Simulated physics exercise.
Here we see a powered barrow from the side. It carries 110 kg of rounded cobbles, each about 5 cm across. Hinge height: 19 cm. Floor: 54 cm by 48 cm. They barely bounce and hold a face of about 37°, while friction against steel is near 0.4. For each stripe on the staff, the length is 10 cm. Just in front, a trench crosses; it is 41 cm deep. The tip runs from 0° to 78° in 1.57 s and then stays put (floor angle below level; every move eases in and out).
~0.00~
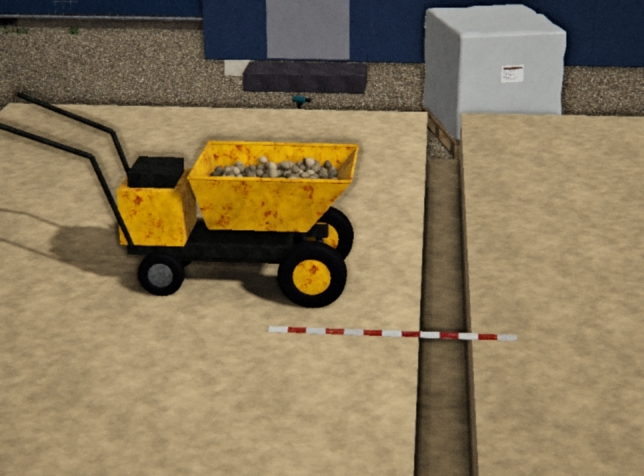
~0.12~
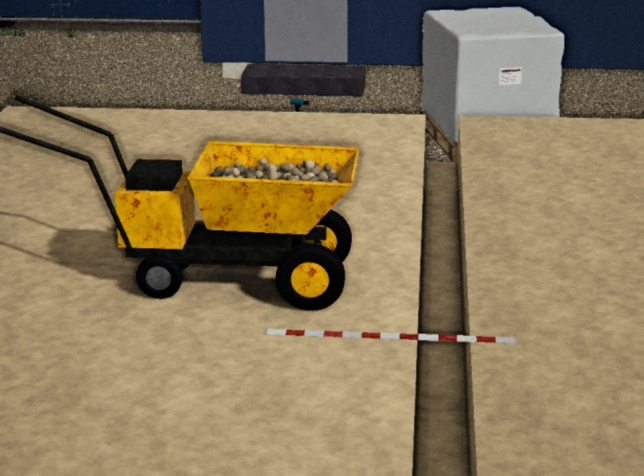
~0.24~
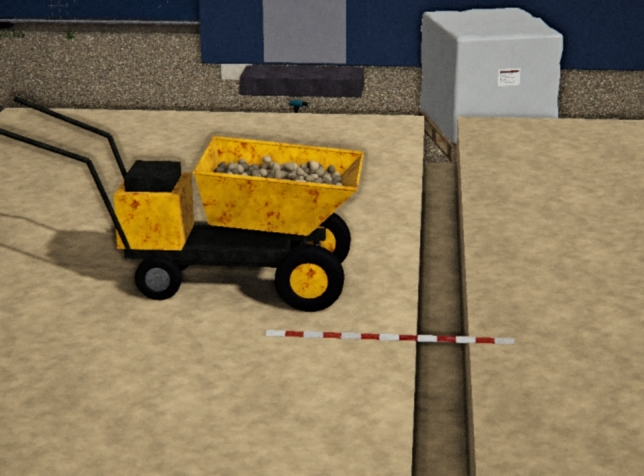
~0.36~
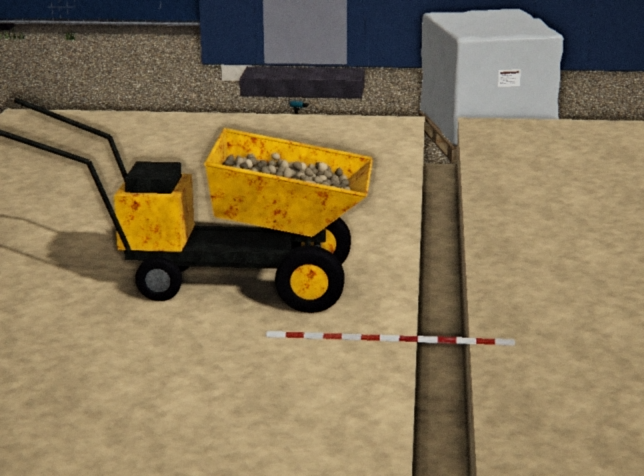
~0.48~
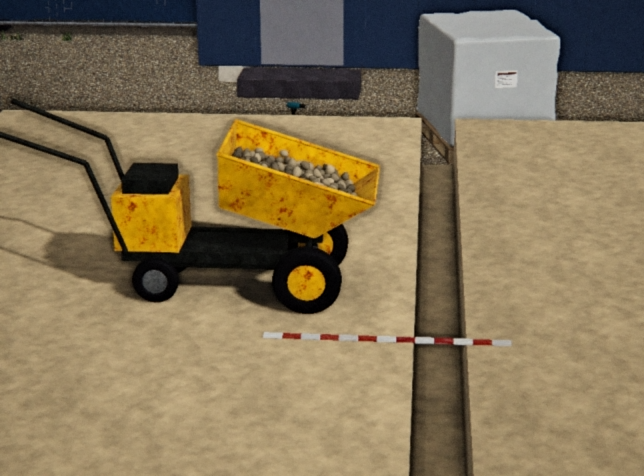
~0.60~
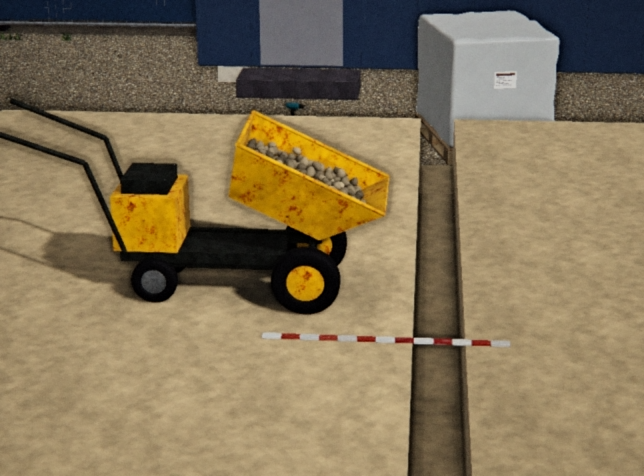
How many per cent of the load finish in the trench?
About 95 per cent.
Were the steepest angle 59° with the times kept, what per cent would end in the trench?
Roughly 60% would end there.
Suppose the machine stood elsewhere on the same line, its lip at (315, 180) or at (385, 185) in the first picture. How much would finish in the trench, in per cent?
Roughly 60 per cent, then 45 per cent.
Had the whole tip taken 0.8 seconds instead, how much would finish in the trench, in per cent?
Close to 80 percent, then.
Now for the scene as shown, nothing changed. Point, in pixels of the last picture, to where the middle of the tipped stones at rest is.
Around (439, 344).
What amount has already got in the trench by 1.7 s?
By then, around 60 percent.
After 1.2 s the floor is at 66°; 99 % in the tray, 1 % in the trench; the foremost stones are at (427, 259).
After 1.7 s the floor is at 78°; 37 % in the tray, 60 % in the trench, 3 % past the trench; the foremost stones are at (496, 298).
After 2.0 s the floor is at 78°; 7 % in the tray, 88 % in the trench, 5 % past the trench; the foremost stones are at (531, 309).
After 4.0 s the floor is at 78°; 0 % in the tray, 95 % in the trench, 5 % past the trench; the foremost stones are at (537, 310).
